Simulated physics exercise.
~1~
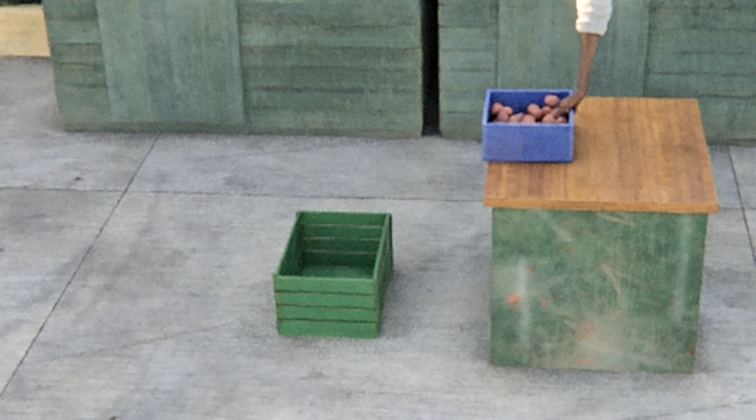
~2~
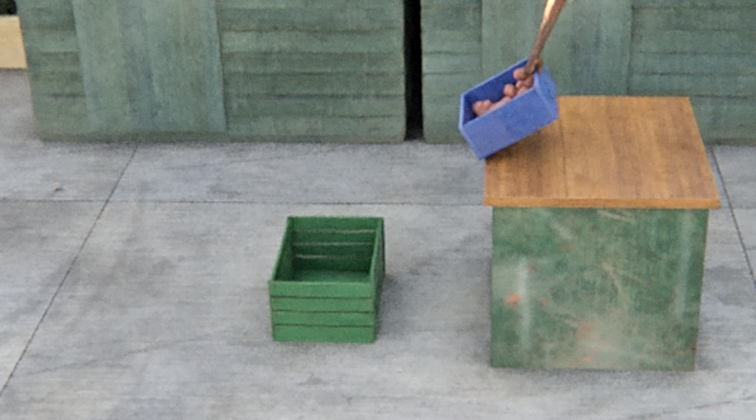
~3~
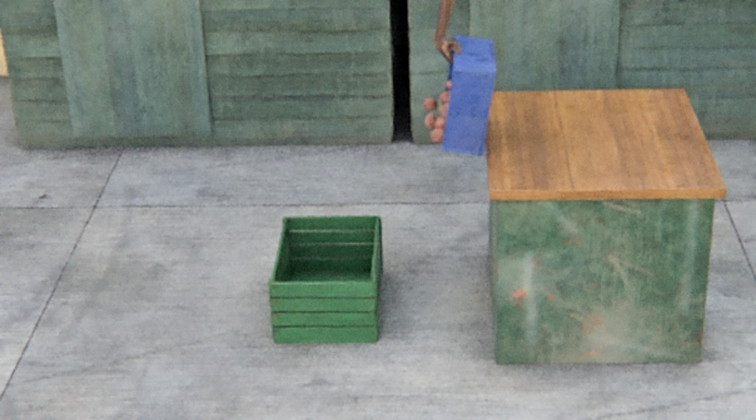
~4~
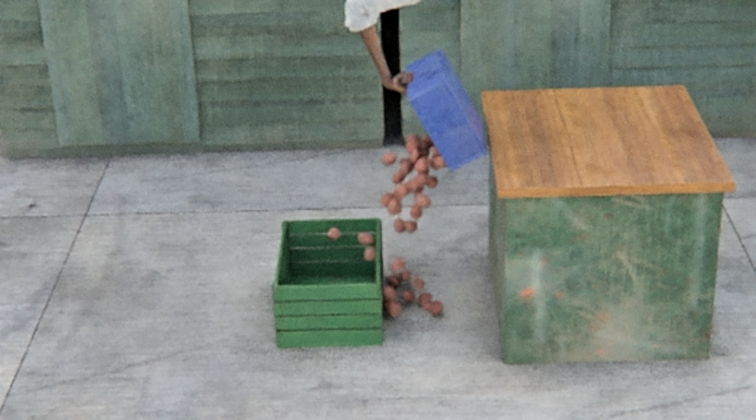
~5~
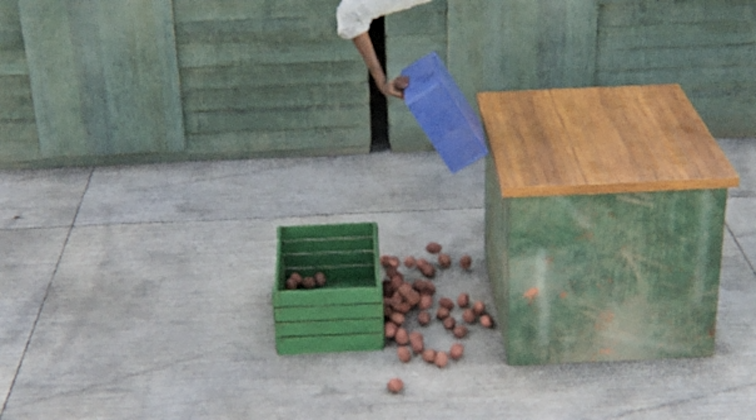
At first, a blue crate full of small reddish-brown potatoes sits on the wooden top of a bench, with a hand at its edge and an empty green bin on the ground to the left. The hand lifts the crate and tips it leftward off the end of the bench. As it turns onto its side, potatoes begin spilling from its mouth. Tilted further, it pours out a loose stream, most of it dropping between the bin and the bench. Finally, the hand still holds the upturned crate, a few potatoes lie inside the bin, and most are scattered on the ground beside it.
